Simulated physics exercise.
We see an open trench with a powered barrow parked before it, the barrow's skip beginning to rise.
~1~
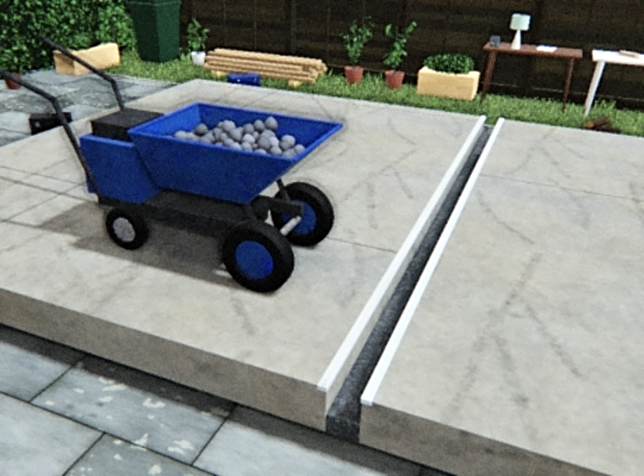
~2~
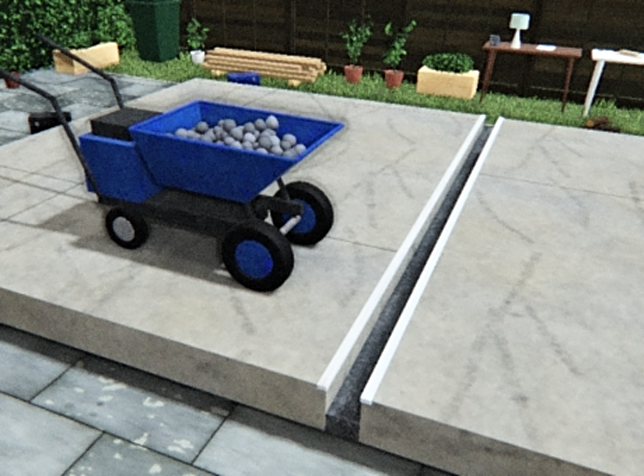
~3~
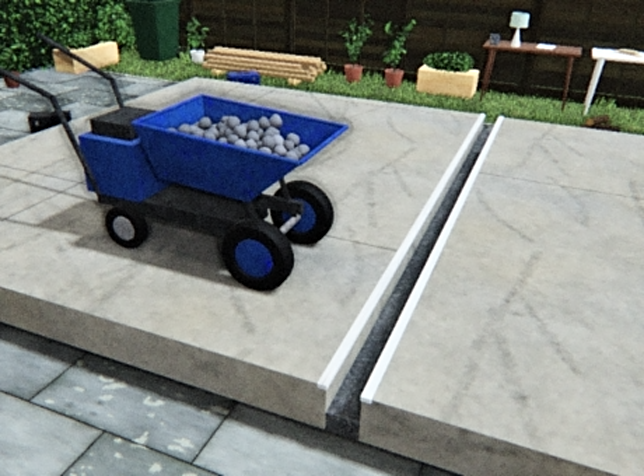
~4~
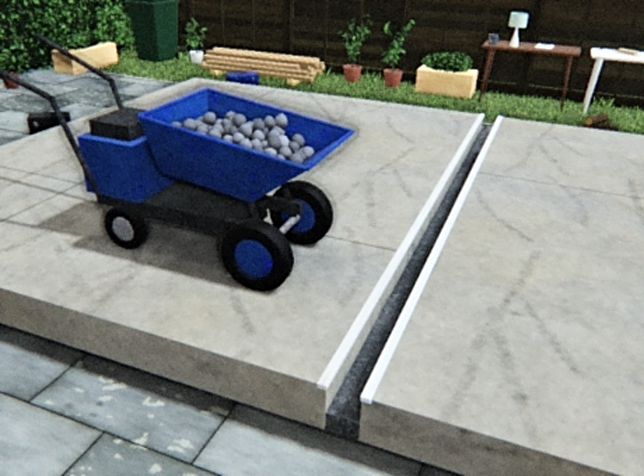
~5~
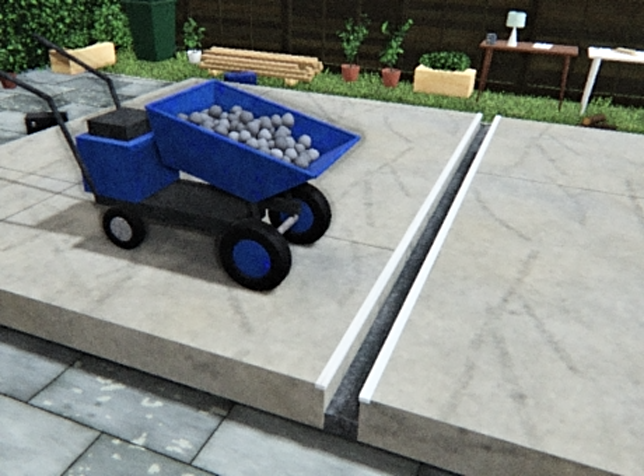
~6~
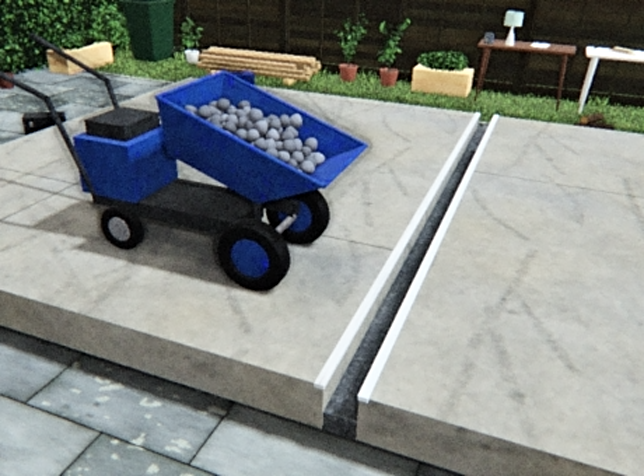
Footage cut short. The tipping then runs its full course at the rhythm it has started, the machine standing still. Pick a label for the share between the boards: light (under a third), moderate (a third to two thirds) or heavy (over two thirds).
Moderate - a third to two thirds.
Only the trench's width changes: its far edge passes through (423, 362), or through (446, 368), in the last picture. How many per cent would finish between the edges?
First case 90 %, second case 100 %.
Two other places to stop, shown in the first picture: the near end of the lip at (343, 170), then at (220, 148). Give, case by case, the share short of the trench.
0 and 60 in a hundred, in that order.
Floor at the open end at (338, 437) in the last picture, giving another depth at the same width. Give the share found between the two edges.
It comes to 50 per cent or so.
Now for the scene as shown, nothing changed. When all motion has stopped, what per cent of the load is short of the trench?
About 0 %.
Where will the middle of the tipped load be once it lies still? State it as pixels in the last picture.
Roughly pixel (420, 291).
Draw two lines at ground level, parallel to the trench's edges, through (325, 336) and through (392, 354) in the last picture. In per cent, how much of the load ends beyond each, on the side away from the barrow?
That's 100 in a hundred for the first and 50 in a hundred for the second.
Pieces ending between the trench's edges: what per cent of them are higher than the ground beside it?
I'd say around 30 percent.
Just after the last frame, skip tipped steeply; every one in the skip.
A moment on, skip tipped right over; the larger part in the skip; about a tenth in or heaped over the trench; about a tenth beyond it; just a few falling.
Further on, skip tipped right over; about a tenth in the skip; roughly a third in or heaped over the trench; roughly half beyond it.
When it is over, skip tipped right over; just a few short of the trench; roughly half in or heaped over the trench; roughly half beyond it.
